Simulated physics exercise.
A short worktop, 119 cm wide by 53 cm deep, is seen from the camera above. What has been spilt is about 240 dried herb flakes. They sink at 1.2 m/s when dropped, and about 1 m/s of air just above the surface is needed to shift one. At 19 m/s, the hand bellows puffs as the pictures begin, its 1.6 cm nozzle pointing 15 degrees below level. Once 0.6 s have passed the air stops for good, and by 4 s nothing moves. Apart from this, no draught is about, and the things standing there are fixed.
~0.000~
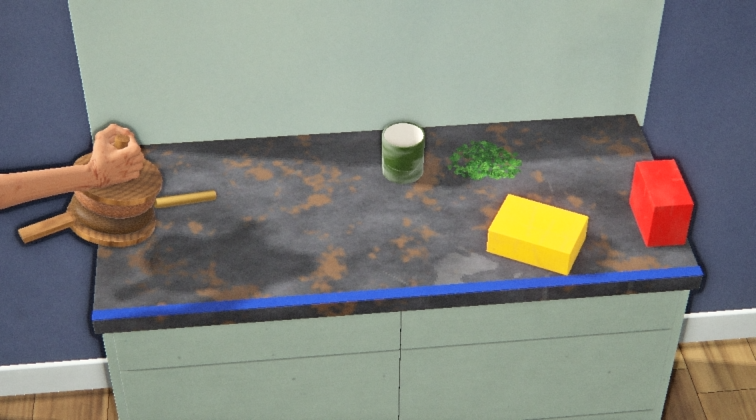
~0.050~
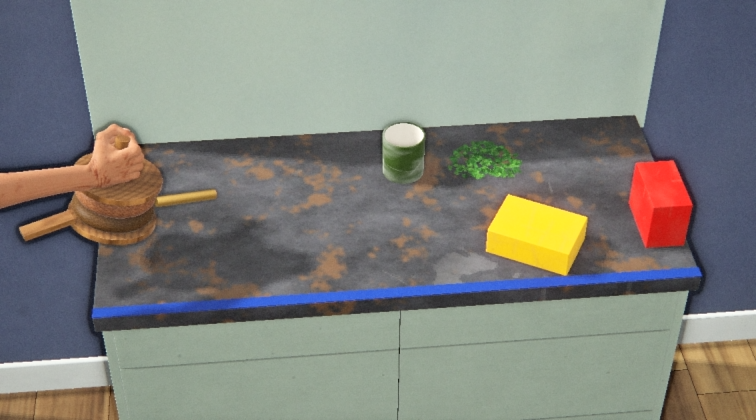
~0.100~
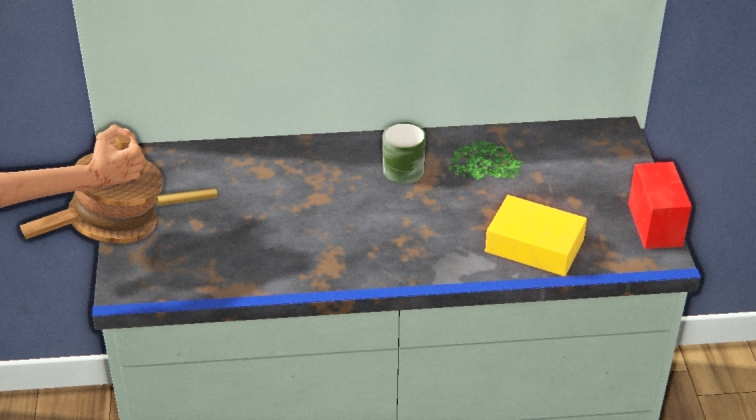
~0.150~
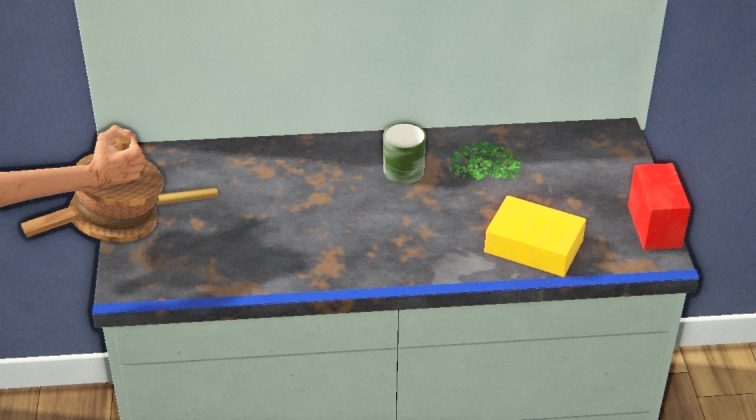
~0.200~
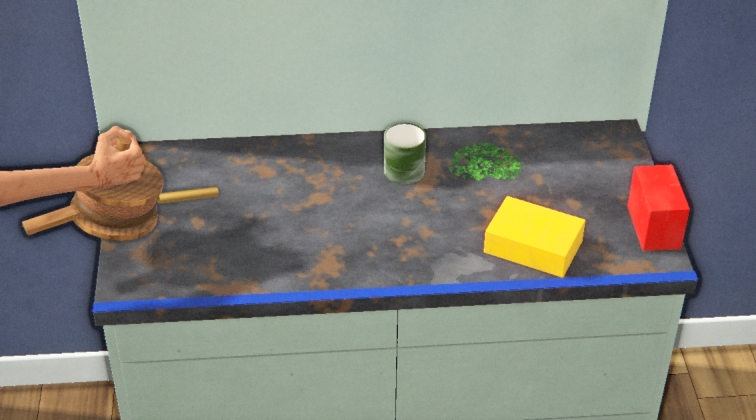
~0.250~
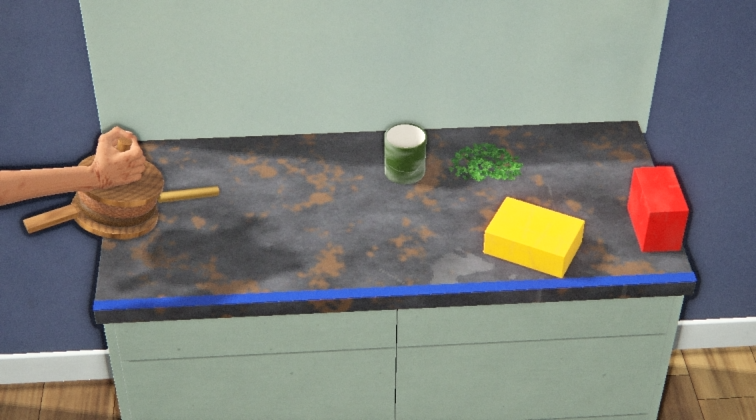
A hand stays on the wooden bellows while the green flakes lie still on the worktop.
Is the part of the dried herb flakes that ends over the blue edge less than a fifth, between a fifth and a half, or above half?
Lab note - dried herb flakes: Under one fifth ended over the blue edge.
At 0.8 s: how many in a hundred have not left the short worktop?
Around 100 in a hundred are still there.
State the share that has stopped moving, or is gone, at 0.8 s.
The share is near 80 per cent.
After 0.8 s the count stands so, 0 % are over the blue edge; the middle of those left on the top is near (486, 165).
After 1.3 s the count stands so, 0 % are over the blue edge; the middle of those left on the top is near (486, 165).
After 2.2 s the count stands so, 0 % are over the blue edge; the middle of those left on the top is near (486, 165).
After 4.0 s, at the end, 0 % are over the blue edge; the middle of those left on the top is near (486, 165).
